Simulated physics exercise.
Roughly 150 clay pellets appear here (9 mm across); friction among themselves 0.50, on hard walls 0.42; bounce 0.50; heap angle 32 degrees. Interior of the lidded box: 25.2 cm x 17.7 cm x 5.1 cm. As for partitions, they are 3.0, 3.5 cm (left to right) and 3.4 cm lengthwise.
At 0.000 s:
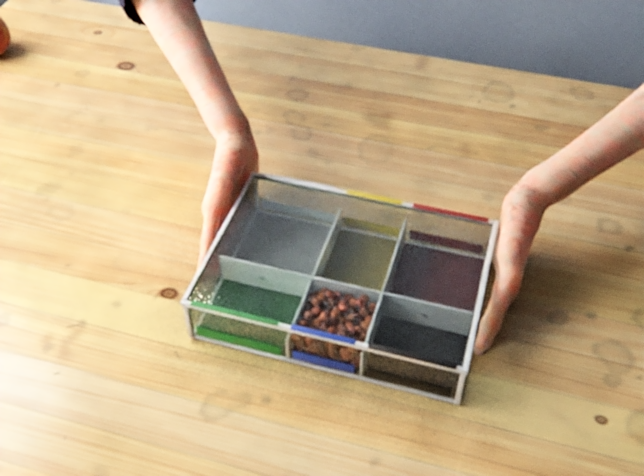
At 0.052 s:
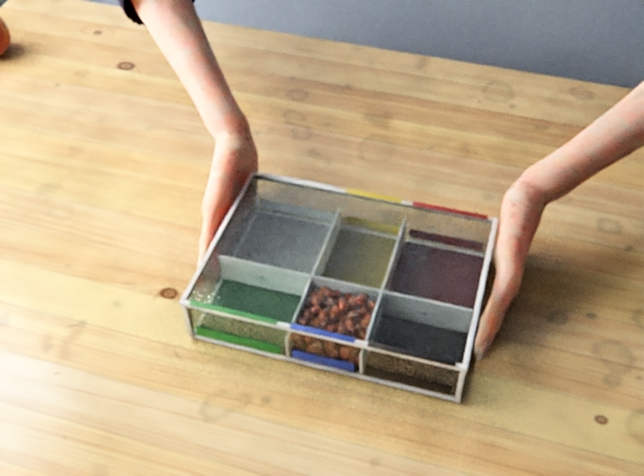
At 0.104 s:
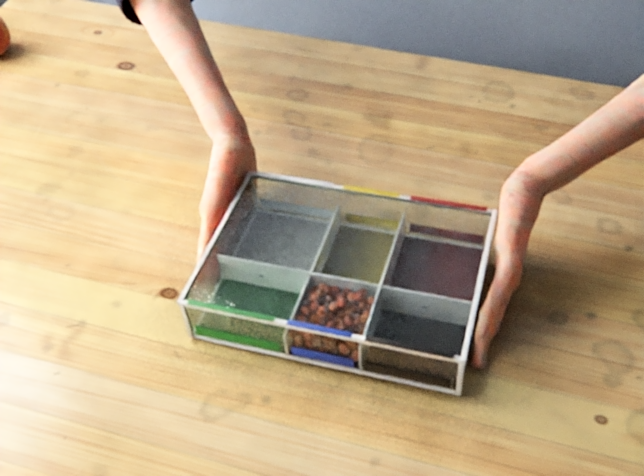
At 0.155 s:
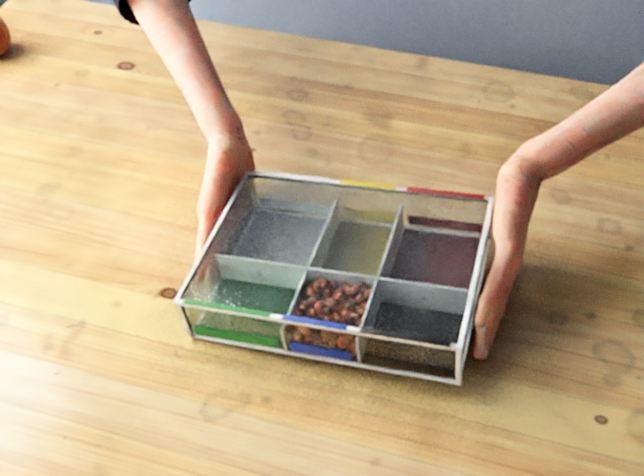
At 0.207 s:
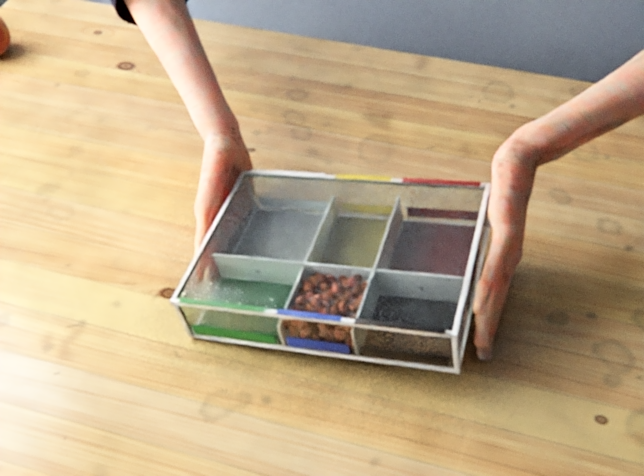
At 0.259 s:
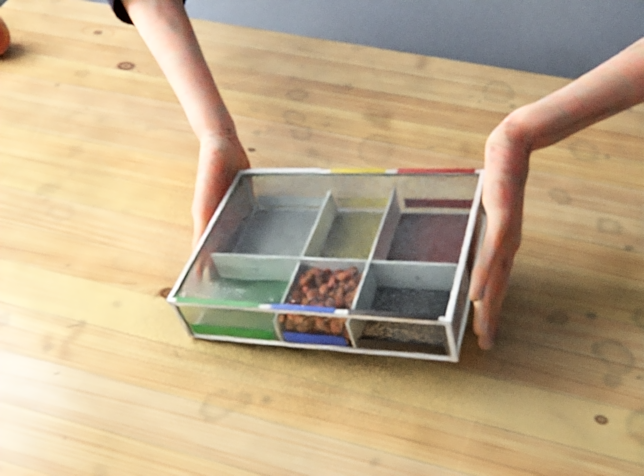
The footage shows two hands holding a clear lidded box with six compartments on a wooden table, reddish-brown pellets in the front middle one, as the box tilts slightly, its right side rising a little while the pellets stay there.
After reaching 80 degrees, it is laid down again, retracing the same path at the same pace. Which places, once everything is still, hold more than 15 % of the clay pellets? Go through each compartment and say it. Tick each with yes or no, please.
Red compartment - no; blue compartment - yes; green compartment - yes; yellow compartment - no; white compartment - no; black compartment - no.
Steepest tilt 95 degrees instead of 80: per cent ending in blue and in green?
Blue: 30; green: 65 (per cent).
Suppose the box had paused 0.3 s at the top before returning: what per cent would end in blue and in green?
Blue 60, green 35.
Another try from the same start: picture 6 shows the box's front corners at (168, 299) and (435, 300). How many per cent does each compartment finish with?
So it works out as red at 0 percent, blue at 60 percent, green at 40 percent, yellow at 0 percent, white at 0 percent and black at 0 percent.
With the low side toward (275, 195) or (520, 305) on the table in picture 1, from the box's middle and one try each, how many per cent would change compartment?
Approximately 45 percent, then 35 percent.
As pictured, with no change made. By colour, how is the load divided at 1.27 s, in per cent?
Red = 0, blue = 90, green = 10, yellow = 0, white = 0, black = 0 (per cent).
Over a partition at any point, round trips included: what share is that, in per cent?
That share comes to about 35 per cent.
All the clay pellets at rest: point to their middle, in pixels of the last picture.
Near (305, 324).
After 1.27 s, tilt 80 degrees; blue 90 %, green 10 %.
After 1.95 s, tilt 35 degrees; blue 65 %, green 35 %.
After 2.66 s, tilt 0 degrees; blue 65 %, green 35 %.
At rest (3.0 s), red 0 %, blue 65 %, green 35 %, yellow 0 %, white 0 %, black 0 %.
